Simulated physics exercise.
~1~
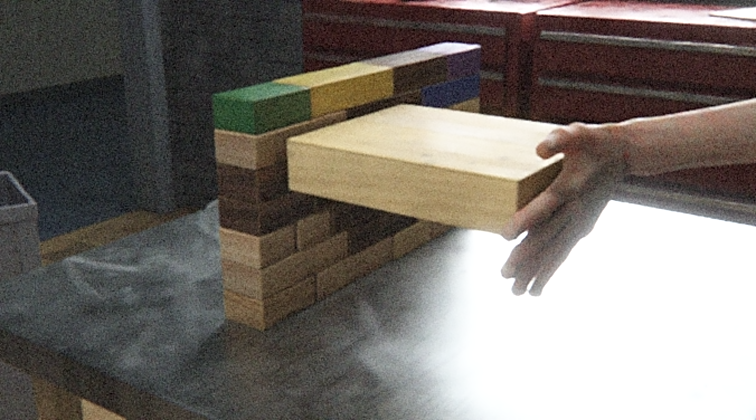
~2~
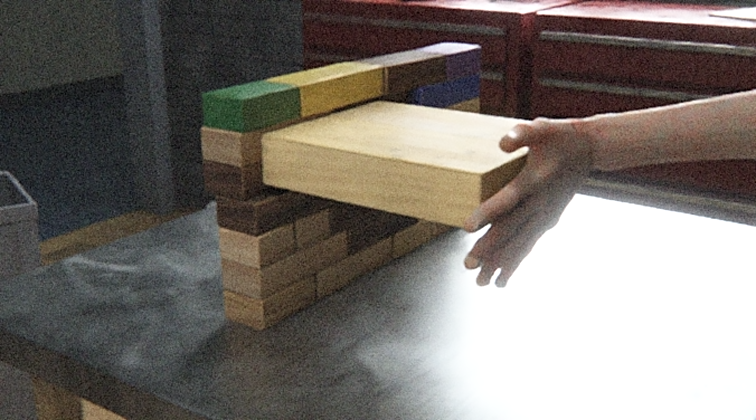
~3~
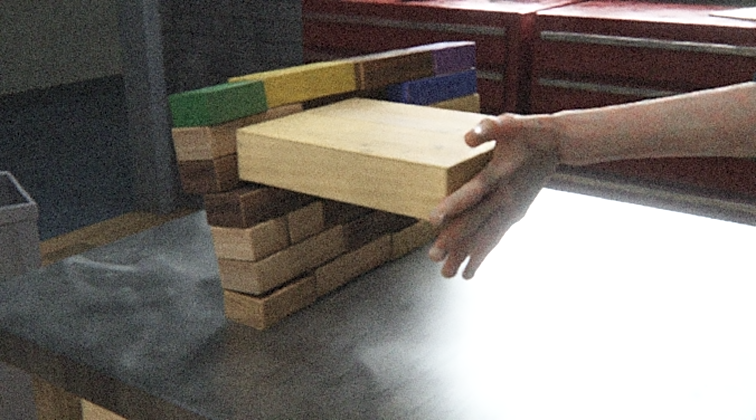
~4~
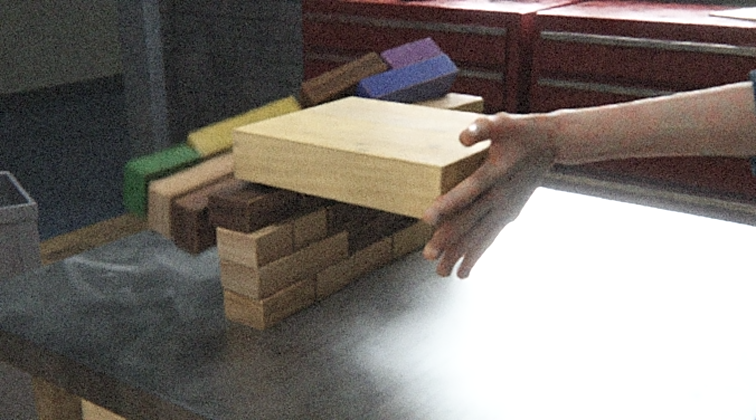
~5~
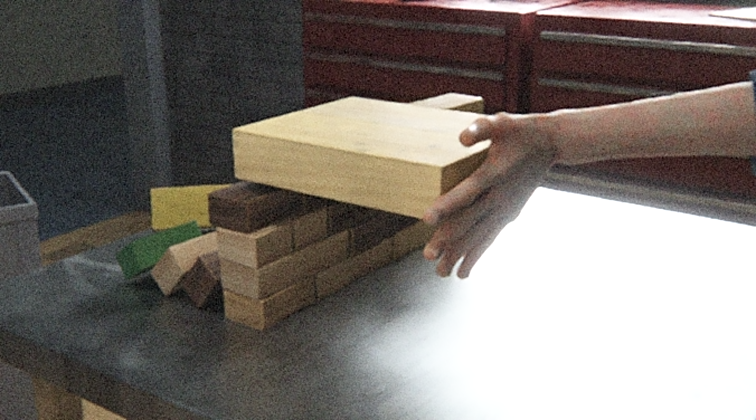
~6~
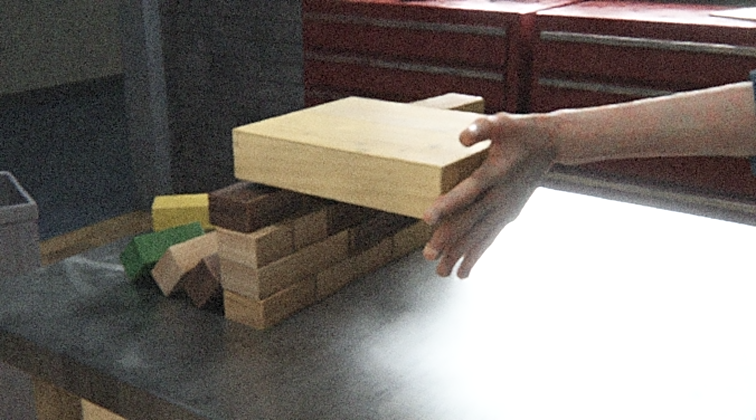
A hand pushes a long wooden block into a block wall, toppling its upper rows.
